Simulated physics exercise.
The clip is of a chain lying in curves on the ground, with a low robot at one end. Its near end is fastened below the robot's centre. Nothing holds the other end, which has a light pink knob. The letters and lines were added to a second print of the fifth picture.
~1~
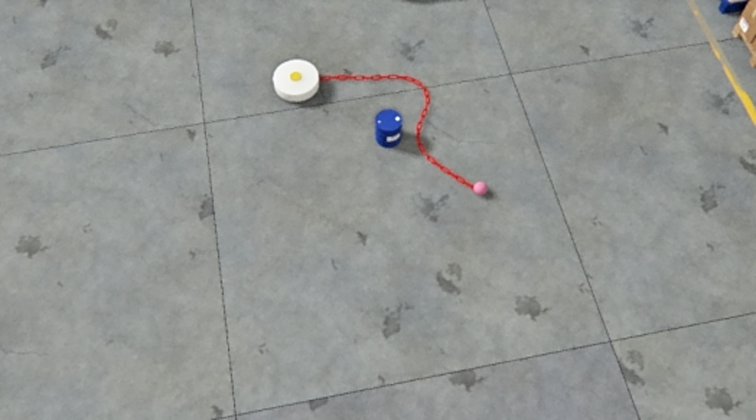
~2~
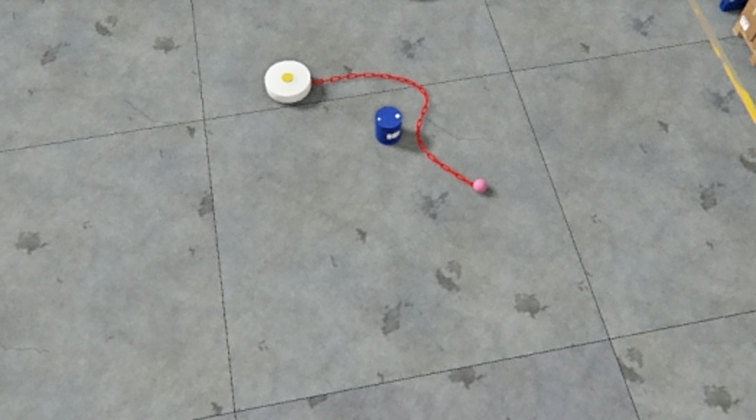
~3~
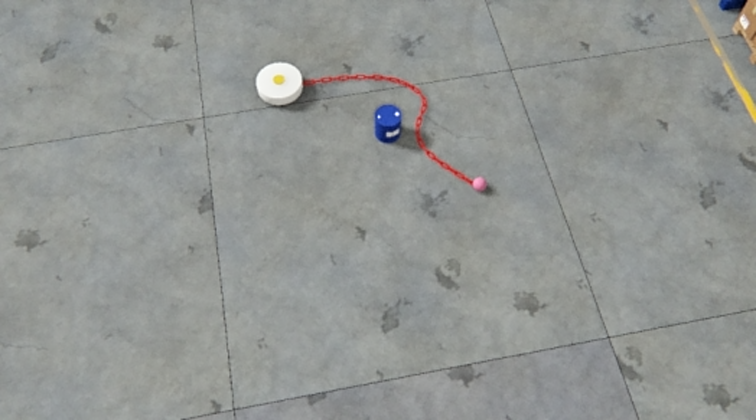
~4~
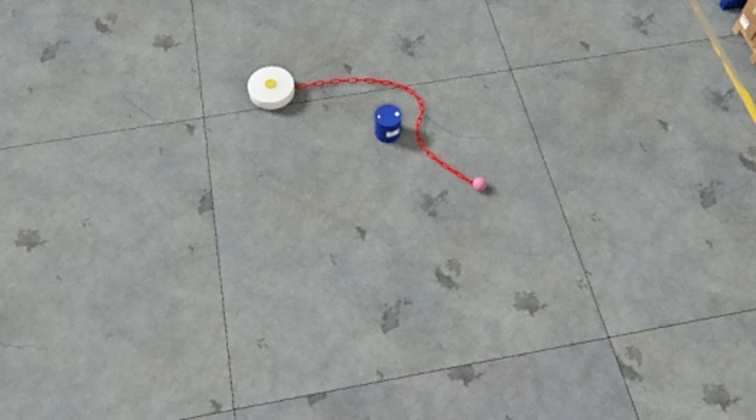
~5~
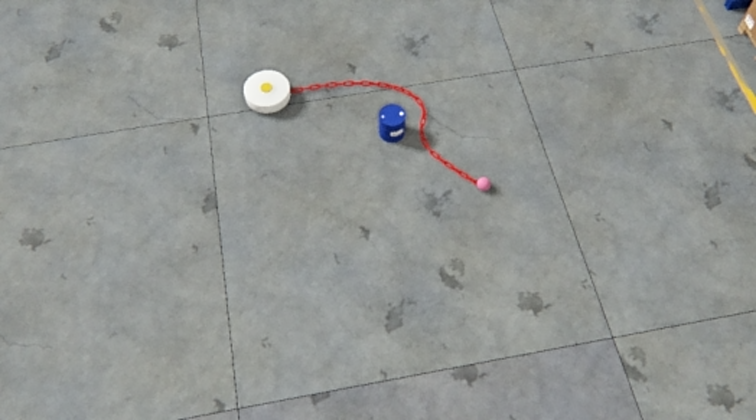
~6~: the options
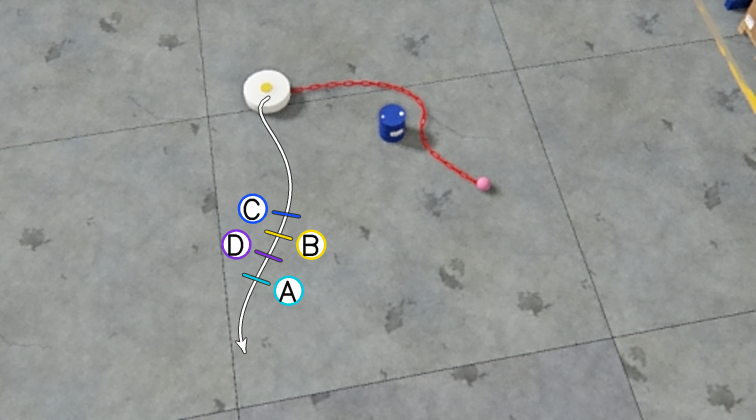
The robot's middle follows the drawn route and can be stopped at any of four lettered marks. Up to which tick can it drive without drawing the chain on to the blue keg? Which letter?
Up to mark C.
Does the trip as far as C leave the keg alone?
Yes.
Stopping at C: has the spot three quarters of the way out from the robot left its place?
By then, no.
On the marked copy, A at (256, 279); B at (279, 235); C at (286, 214); D at (268, 256); the route from (268, 98) via (287, 211) to (245, 352).
Taking C. A third of the way, robot (271, 129), middle of the chain (397, 98), free end (484, 184).
Two thirds of the way, robot (289, 171), middle of the chain (394, 101), free end (484, 184).
When it is over, robot (285, 210), middle of the chain (382, 117), free end (484, 184); nothing has been touched.
As for the rest, A brings the chain against the keg; B brings the chain against the keg; D brings the chain against the keg.
